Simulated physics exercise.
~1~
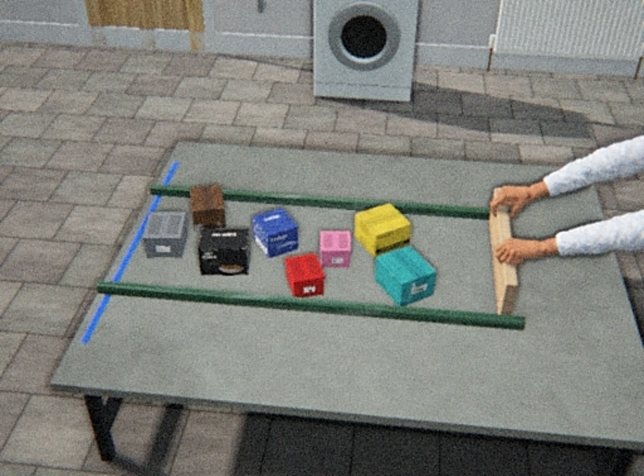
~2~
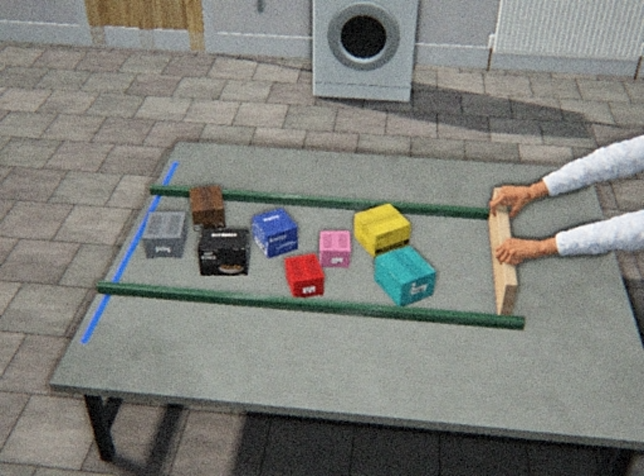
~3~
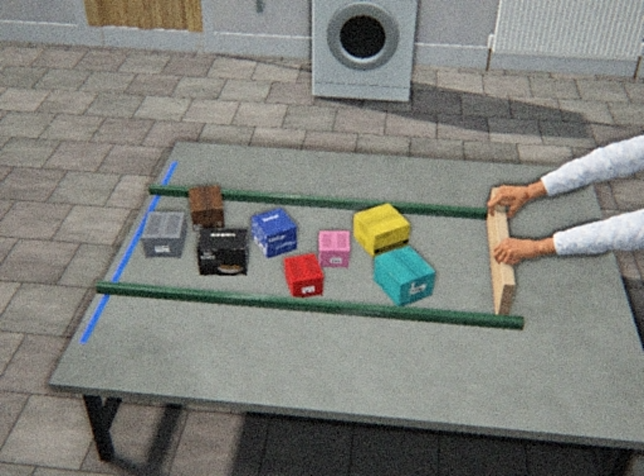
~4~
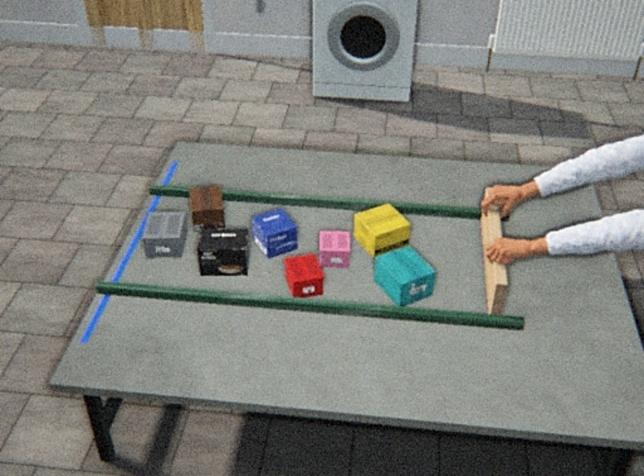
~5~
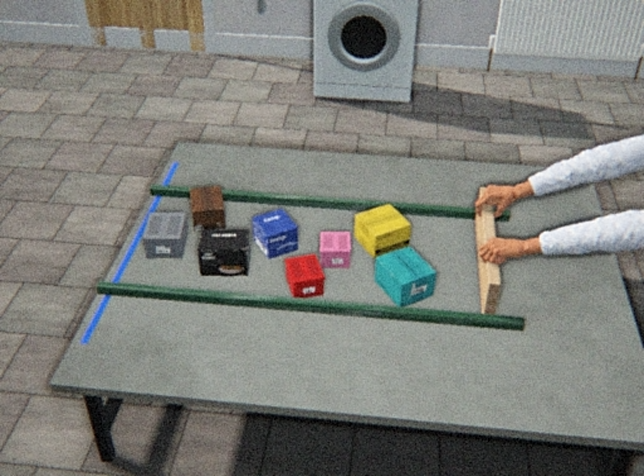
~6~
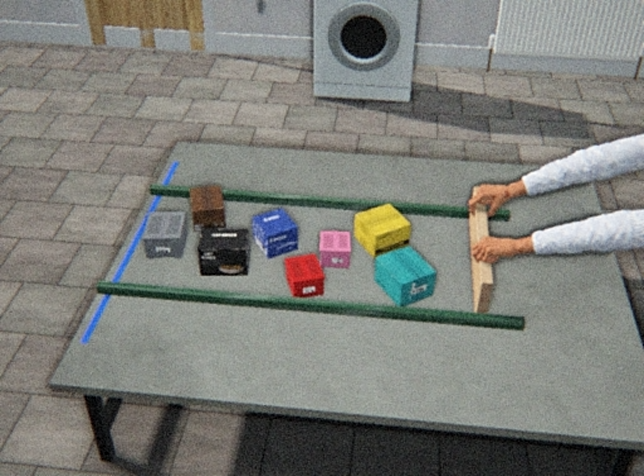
Eight small boxes lie scattered between two green rails on a grey table, seen from above at an angle on a paved floor, with a white front-loading machine behind. Grey, brown and black boxes sit at left near a blue line, blue, red and pink in the middle, yellow and turquoise at right. Two white-sleeved hands slide a wooden plank slightly left, touching no box, while the boxes and view stay still.
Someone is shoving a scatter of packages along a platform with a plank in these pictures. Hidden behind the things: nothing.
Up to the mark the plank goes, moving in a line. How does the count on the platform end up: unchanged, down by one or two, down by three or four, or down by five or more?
It ends down by five or more.
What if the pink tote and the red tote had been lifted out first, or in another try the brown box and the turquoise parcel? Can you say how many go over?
Result: 6 in the first case, with 6 in the second.
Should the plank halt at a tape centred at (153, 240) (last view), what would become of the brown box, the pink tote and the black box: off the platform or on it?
Going one by one, the brown box goes down, the pink tote is still up, the black box goes down.
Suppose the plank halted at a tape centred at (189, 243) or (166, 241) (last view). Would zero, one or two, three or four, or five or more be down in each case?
First place: 1 or 2; second place: 5 or more.
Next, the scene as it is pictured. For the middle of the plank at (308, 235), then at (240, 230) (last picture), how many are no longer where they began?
It comes to 6 for the first spot, 8 for the other.
Soon after, none off yet; grey tote at rest near (166, 235); brown box at rest near (208, 208); black box at rest near (225, 252).
After that, none off yet; grey tote displaced a little near (153, 233); brown box displaced a little near (202, 207); black box displaced well along near (146, 255).
In the end, the number that fall off is five or more; gone, turquoise parcel, yellow parcel, pink tote, red tote, blue box, black box, brown box and grey tote.
